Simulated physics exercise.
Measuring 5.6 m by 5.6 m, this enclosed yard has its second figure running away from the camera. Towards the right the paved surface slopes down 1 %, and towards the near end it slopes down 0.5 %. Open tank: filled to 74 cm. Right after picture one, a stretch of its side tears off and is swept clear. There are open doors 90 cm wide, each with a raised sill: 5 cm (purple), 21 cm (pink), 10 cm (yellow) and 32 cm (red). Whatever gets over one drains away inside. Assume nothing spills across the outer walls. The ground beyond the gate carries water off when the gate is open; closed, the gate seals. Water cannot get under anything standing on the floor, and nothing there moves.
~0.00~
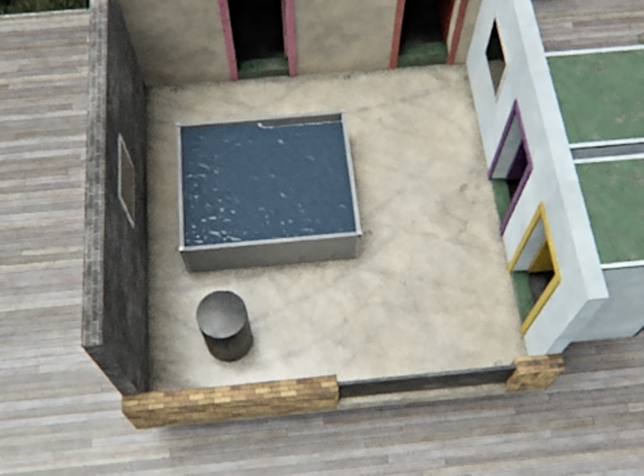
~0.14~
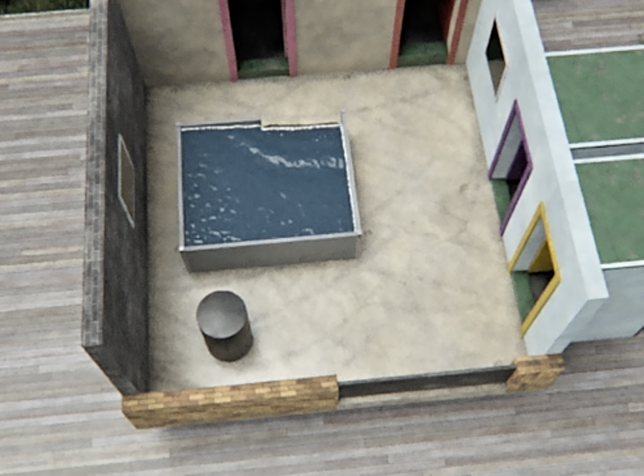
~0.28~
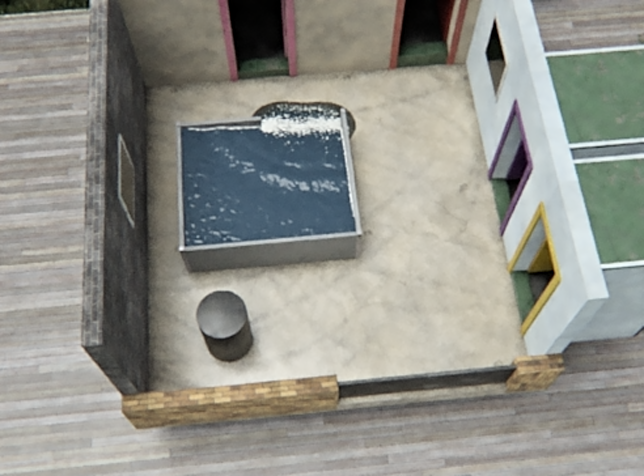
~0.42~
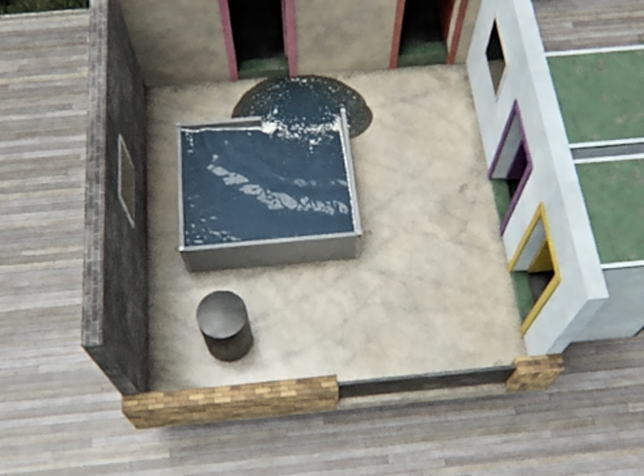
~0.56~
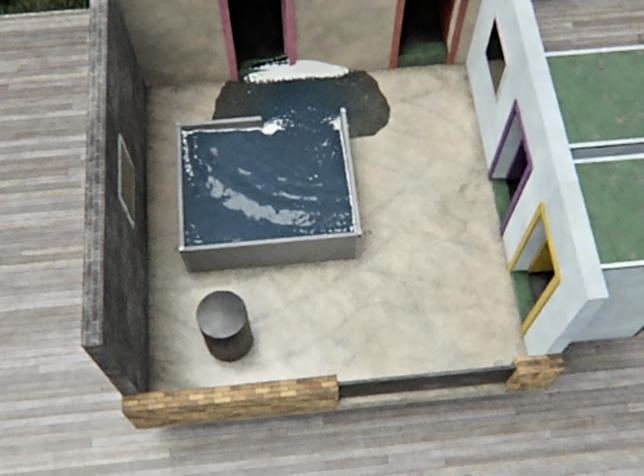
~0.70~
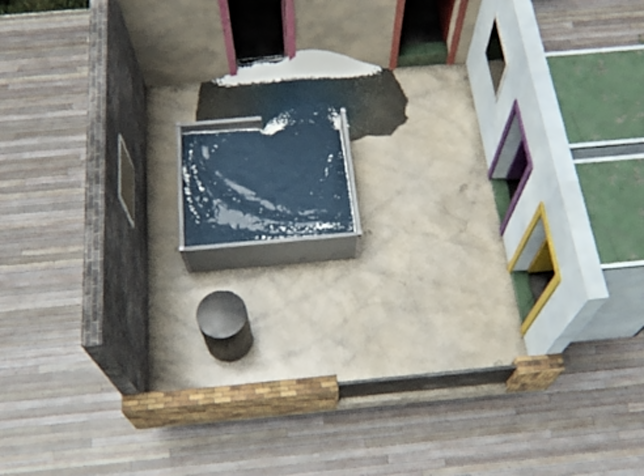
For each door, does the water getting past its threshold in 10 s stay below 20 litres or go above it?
The purple door: Above 20 litres; the pink door: Above 20 litres; the yellow door: Above 20 litres; the red door: Below 20 litres.
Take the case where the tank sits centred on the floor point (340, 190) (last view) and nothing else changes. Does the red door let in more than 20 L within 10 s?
Red: Too much.
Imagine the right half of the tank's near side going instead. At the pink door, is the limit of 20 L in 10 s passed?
Then pink does not exceed it.
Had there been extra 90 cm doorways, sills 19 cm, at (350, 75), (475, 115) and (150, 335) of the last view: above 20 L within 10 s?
Result in order - more than that, more than that, not enough.
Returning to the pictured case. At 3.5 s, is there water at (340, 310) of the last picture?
By then the spot is spared.
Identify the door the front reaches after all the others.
Door: Yellow.
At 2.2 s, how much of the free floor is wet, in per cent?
I'd say around 35 %.
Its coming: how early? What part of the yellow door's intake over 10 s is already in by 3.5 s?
That works out near 0%.
After 1.4 s water covers 20 % of the floor and is deepest (54 cm) near (314, 83); purple door not reached, pink door 39 cm at the sill, 62 L in, yellow door not reached, red door 16 cm at the sill, 0 L in.
After 2.2 s water covers 35 % of the floor and is deepest (52 cm) near (466, 63); purple door 2 cm at the sill, 0 L in, pink door 36 cm at the sill, 154 L in, yellow door not reached, red door 18 cm at the sill, 0 L in.
After 3.5 s water covers 70 % of the floor and is deepest (36 cm) near (456, 64); purple door 9 cm at the sill, 4 L in, pink door 28 cm at the sill, 230 L in, yellow door 5 cm at the sill, 0 L in, red door 21 cm at the sill, 3 L in.
After 6.0 s water covers 95 % of the floor and is deepest (24 cm) near (275, 394); purple door 8 cm at the sill, 24 L in, pink door 17 cm at the sill, 253 L in, yellow door 10 cm at the sill, 1 L in, red door 19 cm at the sill, 3 L in.
After 10.0 s water covers 100 % of the floor and is deepest (22 cm) near (521, 324); purple door 6 cm at the sill, 38 L in, pink door 10 cm at the sill, 254 L in, yellow door 20 cm at the sill, 66 L in, red door 13 cm at the sill, 3 L in.
